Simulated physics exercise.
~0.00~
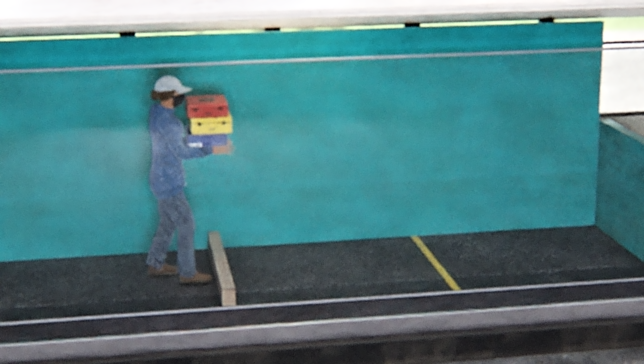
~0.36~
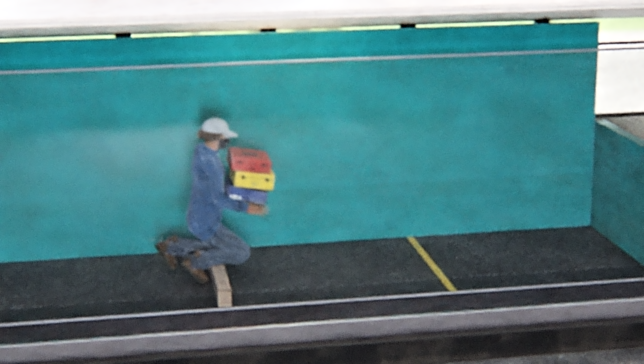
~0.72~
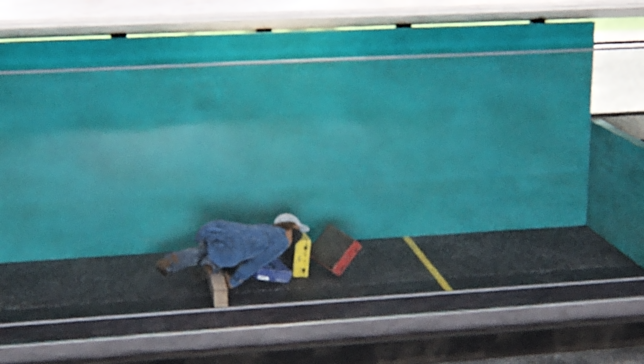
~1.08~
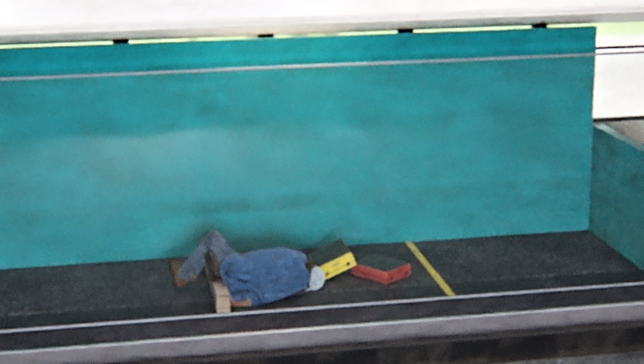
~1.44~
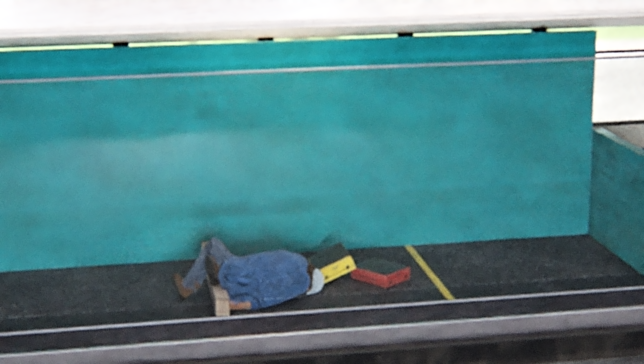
A person in blue clothes and a white cap stands at left, holding stacked red, yellow and blue boxes, in a narrow dark-floored space with a teal back wall, seen from the side by a slightly swaying camera. A pale rail lies at their feet and a yellow line crosses the floor farther right. The person pitches right, knees folding over the rail, then collapses as the boxes spill and tip over. The body rolls flat while the red and yellow boxes turn over and the blue one disappears from view. Everything visible settles short of the line, red box nearest.
